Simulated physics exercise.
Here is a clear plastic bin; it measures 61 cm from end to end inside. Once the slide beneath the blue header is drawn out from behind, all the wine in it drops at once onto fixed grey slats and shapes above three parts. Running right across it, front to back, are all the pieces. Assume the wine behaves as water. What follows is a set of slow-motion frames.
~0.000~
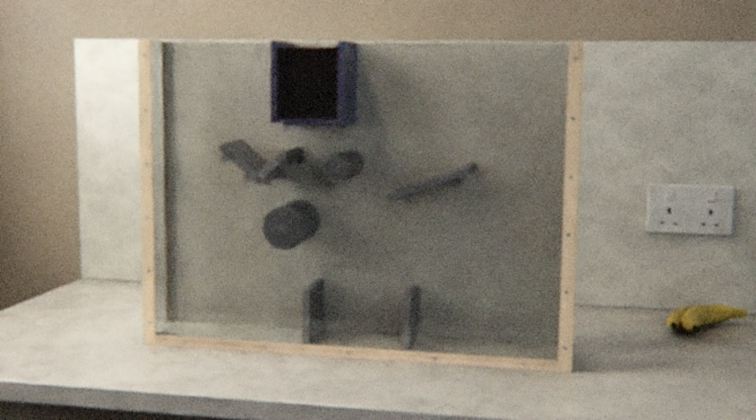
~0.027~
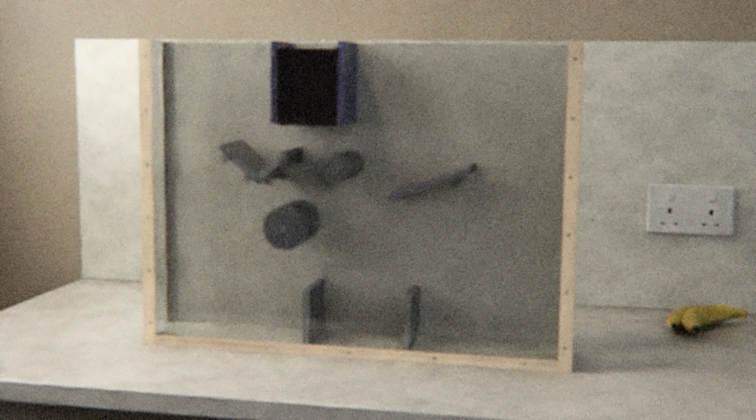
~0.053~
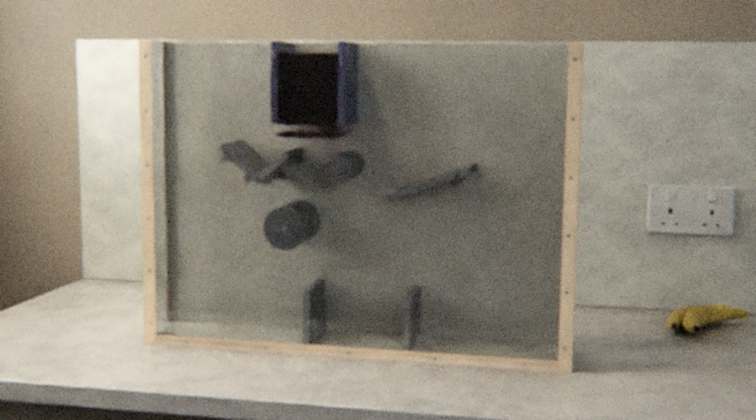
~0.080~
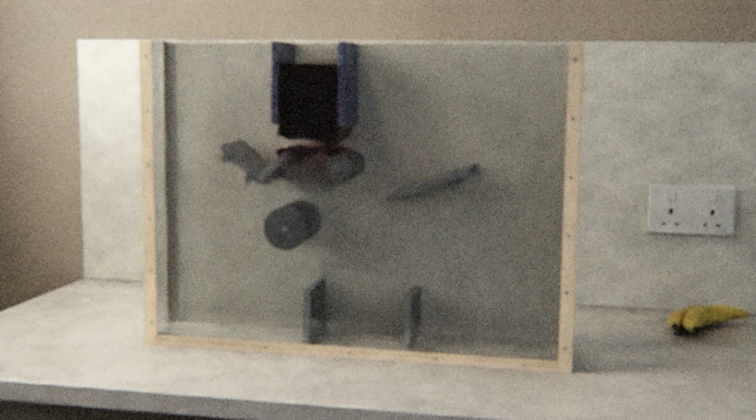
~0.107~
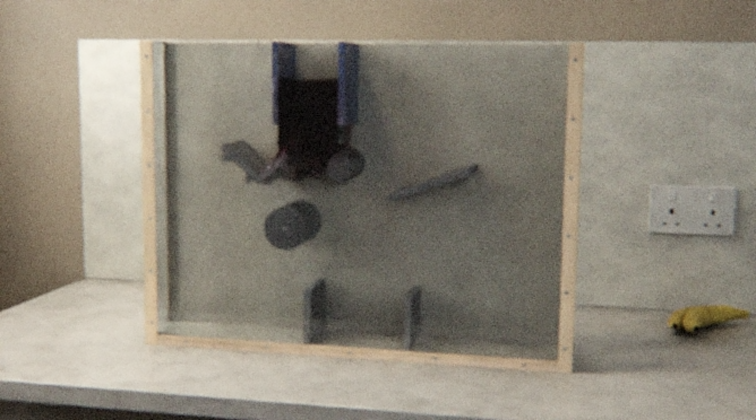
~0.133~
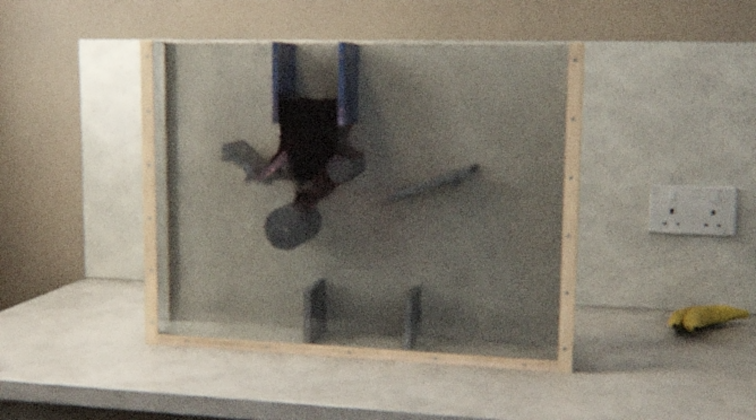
Dark red liquid dropping from a blue-sided holder inside a clear upright case, spreading over grey pieces and reaching a round one.
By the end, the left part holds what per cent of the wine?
Around 30 out of 100.
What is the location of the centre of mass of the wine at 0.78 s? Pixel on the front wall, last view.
At about (336, 327).
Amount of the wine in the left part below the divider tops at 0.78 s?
That section holds close to 32 per cent.
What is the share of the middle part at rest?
Roughly 52 per cent.
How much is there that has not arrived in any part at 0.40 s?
About 45 %.
By 0.25 s the parts hold 0, 32 and 0 per cent, with 68 still above them.
By 0.40 s the parts hold 15, 41 and 0 per cent, with 43 still above them.
By 0.78 s the parts hold 31, 48 and 14 per cent, with 7 still above them.
At rest it is 31 per cent left, 51 middle, 14 right.
